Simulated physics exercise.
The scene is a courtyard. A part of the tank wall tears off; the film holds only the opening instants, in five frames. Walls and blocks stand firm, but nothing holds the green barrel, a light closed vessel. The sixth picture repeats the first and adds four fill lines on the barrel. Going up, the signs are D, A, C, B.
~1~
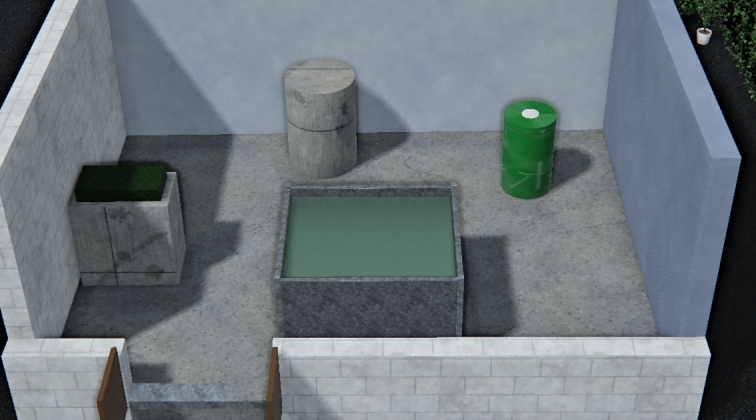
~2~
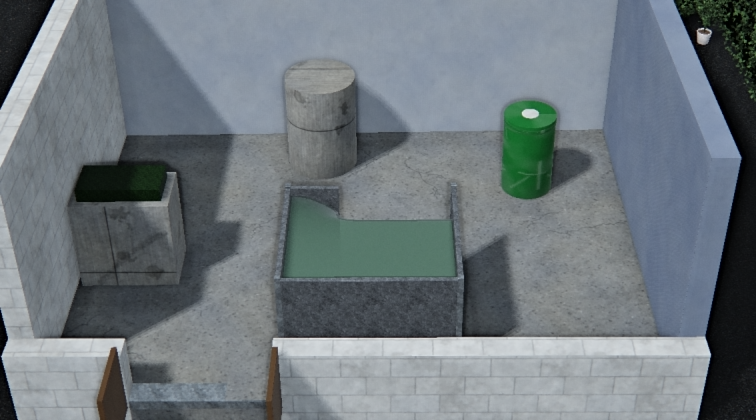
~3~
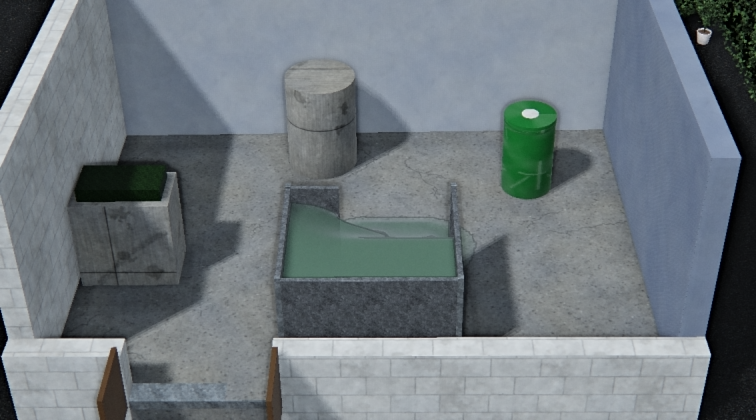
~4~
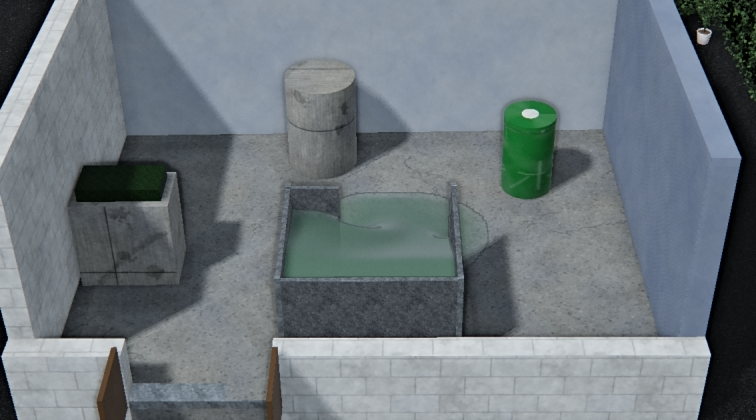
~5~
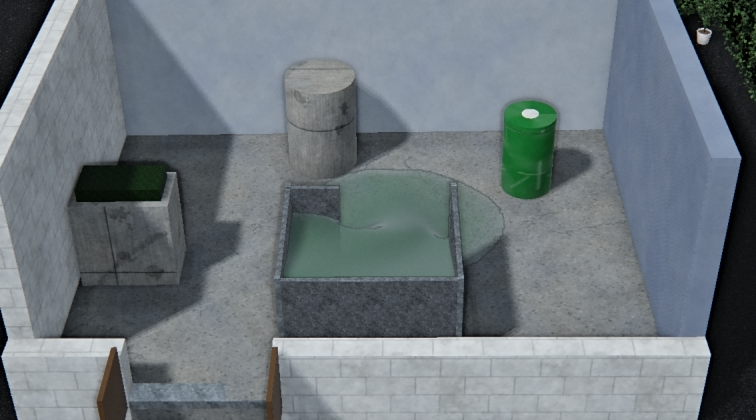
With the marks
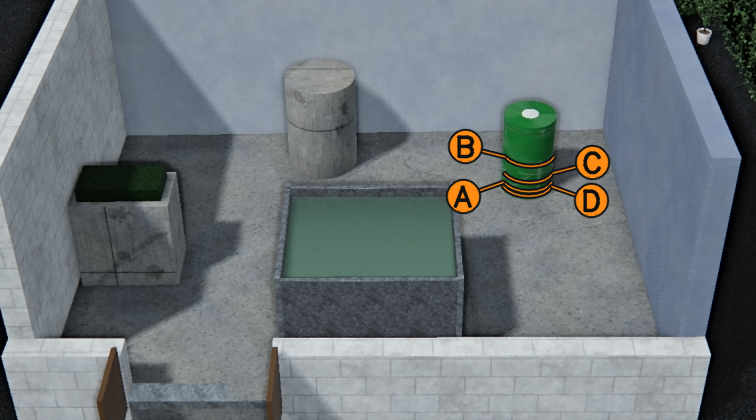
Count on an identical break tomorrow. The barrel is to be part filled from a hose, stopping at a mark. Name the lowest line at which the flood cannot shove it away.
Level B.
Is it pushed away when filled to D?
Yes, that goes wrong.
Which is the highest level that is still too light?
Level C.
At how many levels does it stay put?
One of them.
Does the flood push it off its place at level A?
Yes.
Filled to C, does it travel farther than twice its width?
No.
On the marked copy, A at (529, 191); B at (531, 166); C at (530, 182); D at (529, 196); from the bottom up D, A, C, B.
With A, it is pushed about 5 times its own width away.
With B, it shifts by a finger or two and stays.
With C, it is pushed about its own width away.
With D, it is pushed about 4 times its own width away.
